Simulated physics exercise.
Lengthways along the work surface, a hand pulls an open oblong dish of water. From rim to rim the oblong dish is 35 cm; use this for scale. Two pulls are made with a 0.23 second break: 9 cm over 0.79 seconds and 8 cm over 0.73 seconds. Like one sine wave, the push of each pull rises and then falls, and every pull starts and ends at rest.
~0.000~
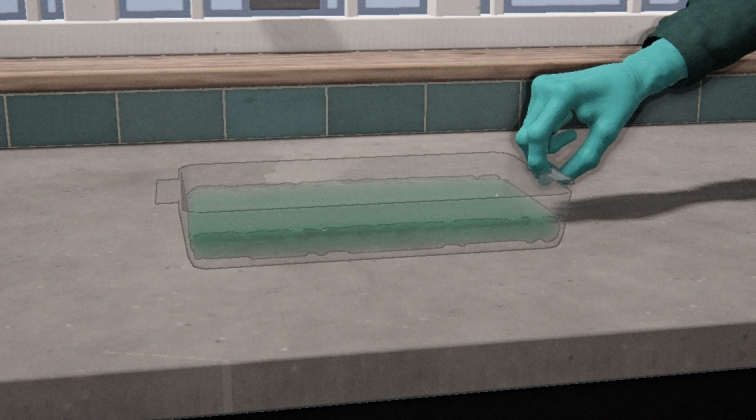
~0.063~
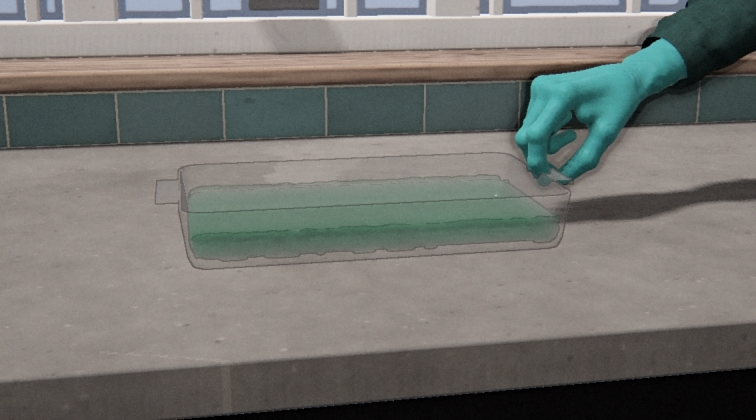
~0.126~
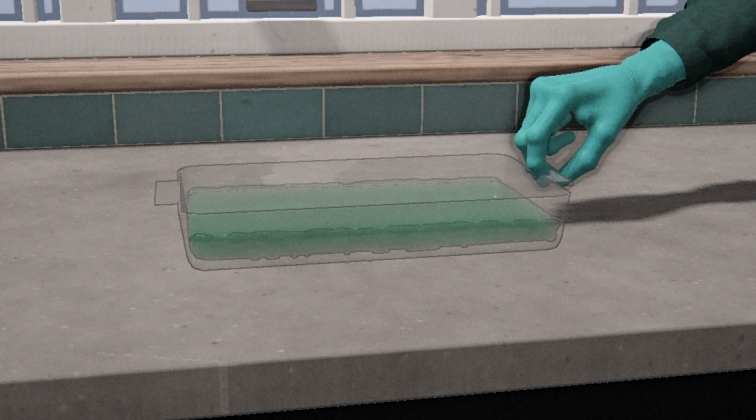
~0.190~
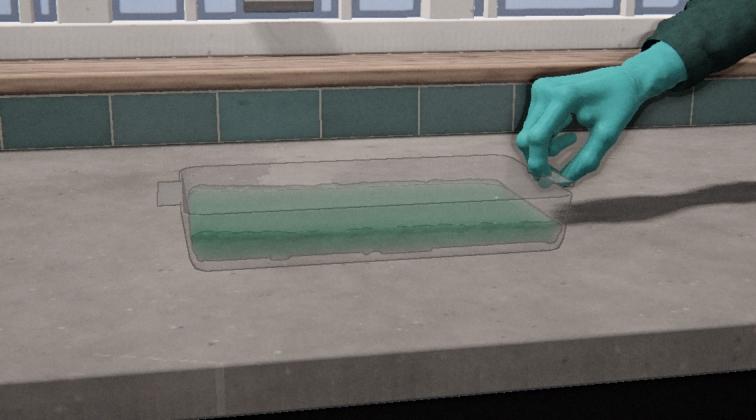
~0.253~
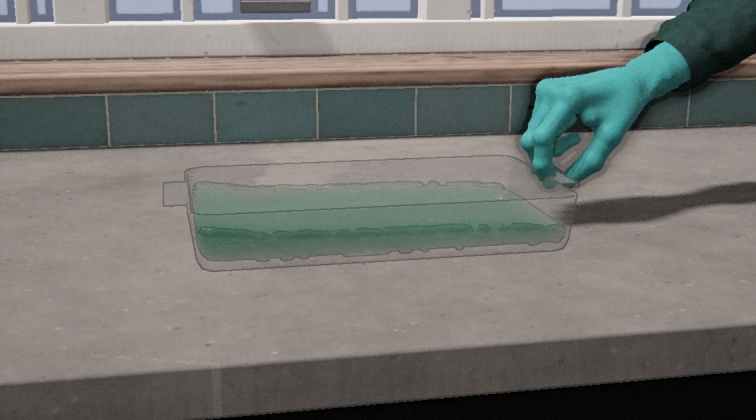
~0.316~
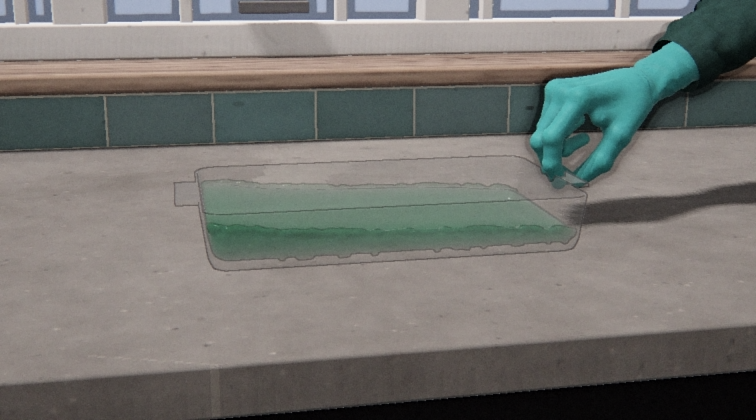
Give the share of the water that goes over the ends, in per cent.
9 %.
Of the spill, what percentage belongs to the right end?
I'd say close to 40 in a hundred leaves on the right.
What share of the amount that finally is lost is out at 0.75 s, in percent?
It's close to 0 percent at that time.
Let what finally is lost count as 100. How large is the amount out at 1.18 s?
20 per cent or so.
By 0.75 s it has gone 9 cm; 0 per cent is out over the left end and 0 over the right.
By 1.18 s it has gone 9 cm; 0 per cent is out over the left end and 2 over the right.
By 1.61 s it has gone 17 cm; 4 per cent is out over the left end and 2 over the right.
By 2.04 s it has gone 17 cm; 4 per cent is out over the left end and 4 over the right.
At rest 9 per cent is out in all, 5 of it over the left end.
